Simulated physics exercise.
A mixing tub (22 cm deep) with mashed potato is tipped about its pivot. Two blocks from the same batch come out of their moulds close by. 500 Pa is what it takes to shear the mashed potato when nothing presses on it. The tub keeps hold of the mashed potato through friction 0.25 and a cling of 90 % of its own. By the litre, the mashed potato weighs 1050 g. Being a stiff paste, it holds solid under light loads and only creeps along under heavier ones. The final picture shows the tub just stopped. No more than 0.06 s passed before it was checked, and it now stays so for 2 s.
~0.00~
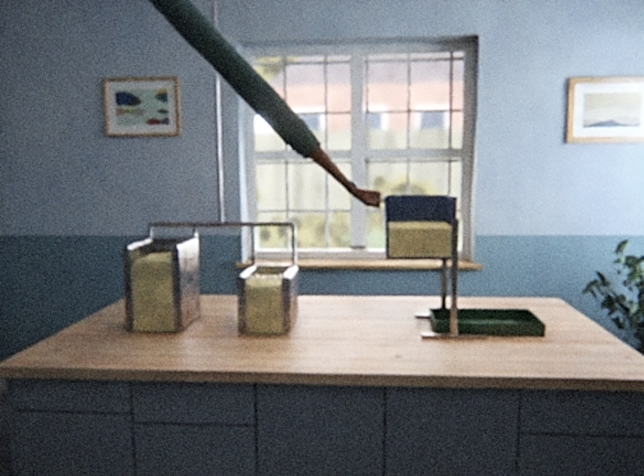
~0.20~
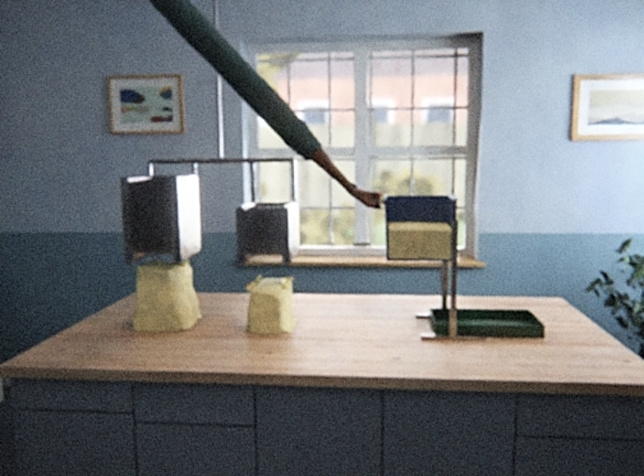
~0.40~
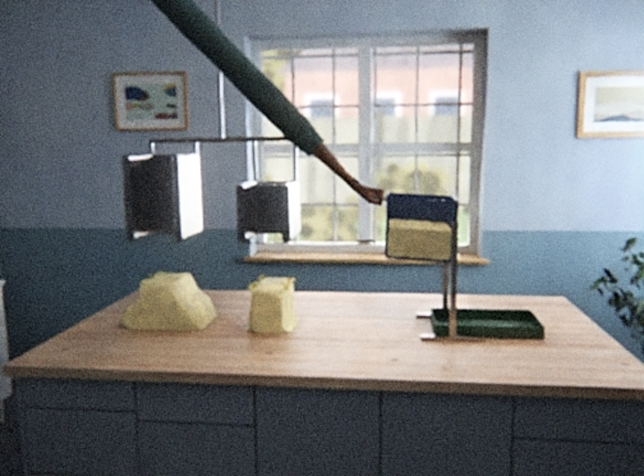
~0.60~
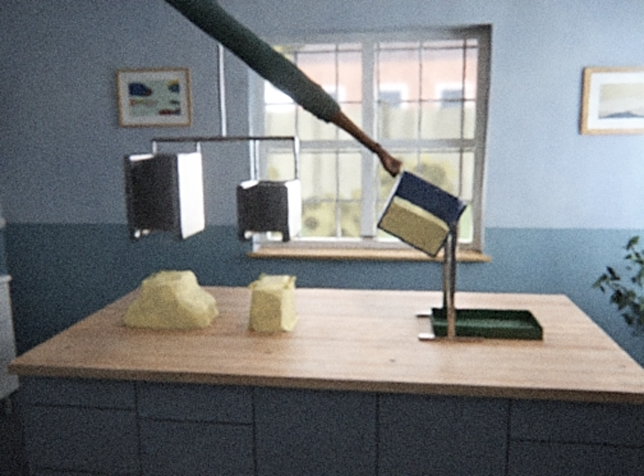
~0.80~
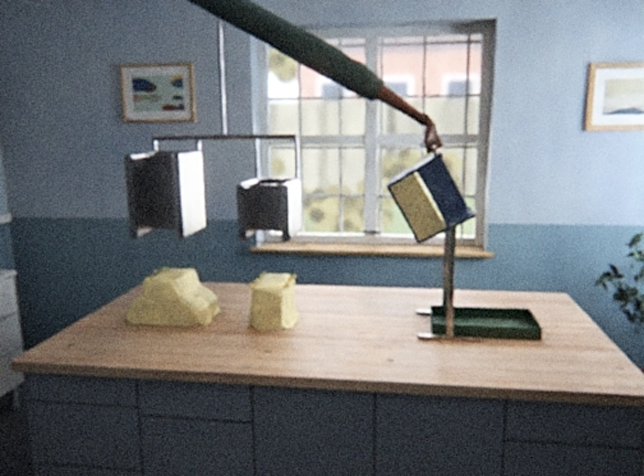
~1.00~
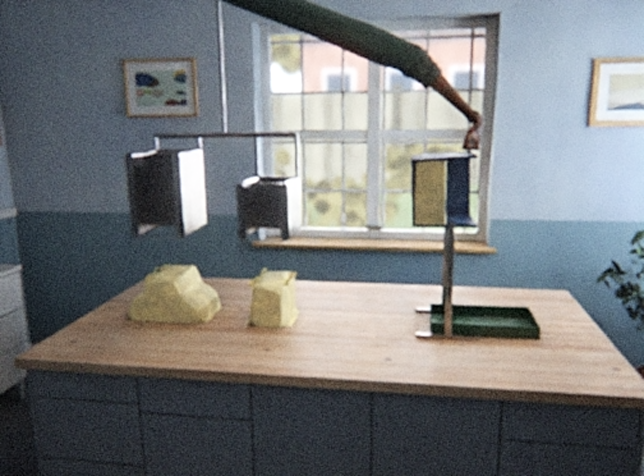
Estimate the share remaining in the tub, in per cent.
I would say roughly 100 per cent remains in the tub.
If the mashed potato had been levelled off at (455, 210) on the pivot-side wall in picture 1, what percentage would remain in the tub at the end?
I'd say close to 65 % stays in the tub.
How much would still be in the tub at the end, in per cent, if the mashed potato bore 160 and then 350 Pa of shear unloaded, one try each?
60 in a hundred, followed by 80 in a hundred.
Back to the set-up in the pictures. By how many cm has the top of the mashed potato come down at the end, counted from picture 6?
7 cm or so.
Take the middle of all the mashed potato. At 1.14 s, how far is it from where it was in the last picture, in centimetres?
Roughly 3 centimetres.
By 1.14 s, the tub is at 88 degrees and holds 100 %.
By 1.31 s, the tub is at 88 degrees and holds 100 %.
By 1.48 s, the tub is at 88 degrees and holds 100 %.
By 1.65 s, the tub is at 88 degrees and holds 100 %.
By 3.00 s, at the end, the tub is at 88 degrees and holds 100 %.
